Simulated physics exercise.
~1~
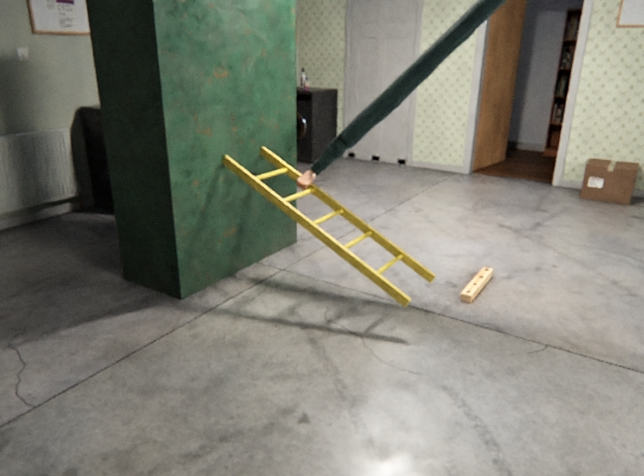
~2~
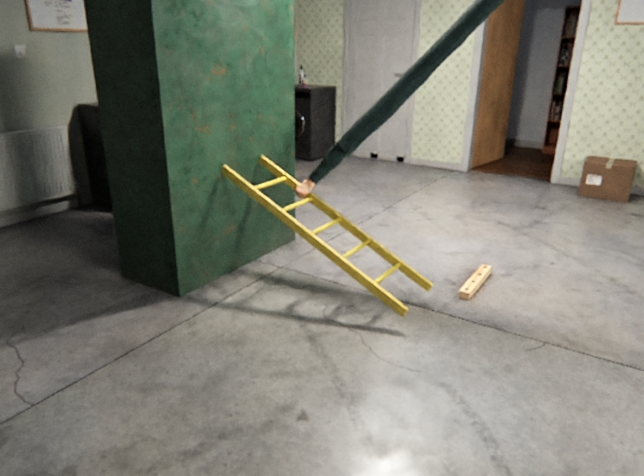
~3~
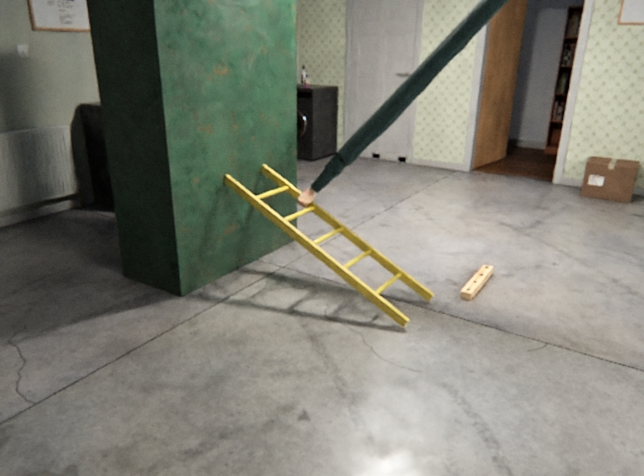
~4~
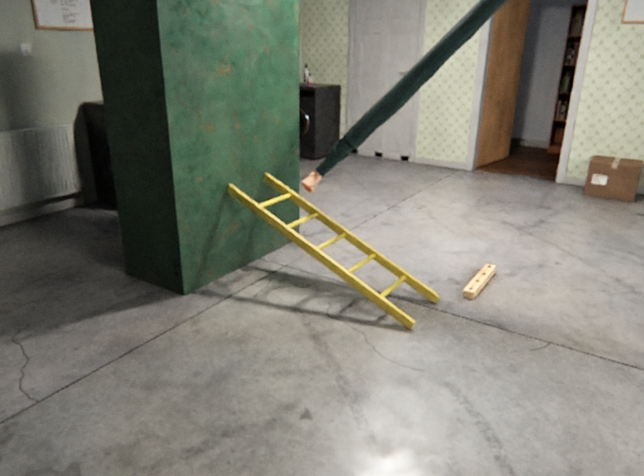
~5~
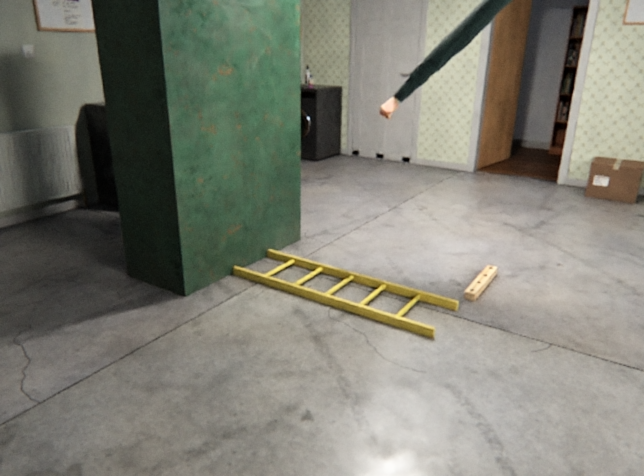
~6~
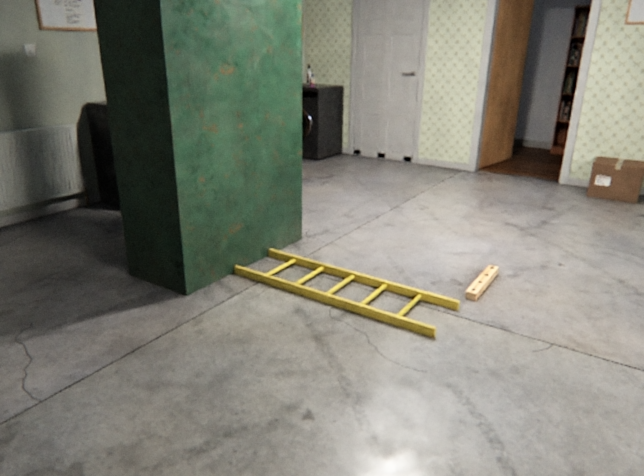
At the start, a hand at the end of a long dark green sleeve holds a yellow, ladder-like gate leaning against a green pillar in a room with a grey floor. A pale wooden batten lies on the floor to the right, near the gate's lower end. The hand eases the gate down a little against the pillar, then lets go and draws back. Left alone, the gate slips down as its feet give way. It ends up lying flat on the floor beside the pillar, the batten still in its place and the arm gone from view.
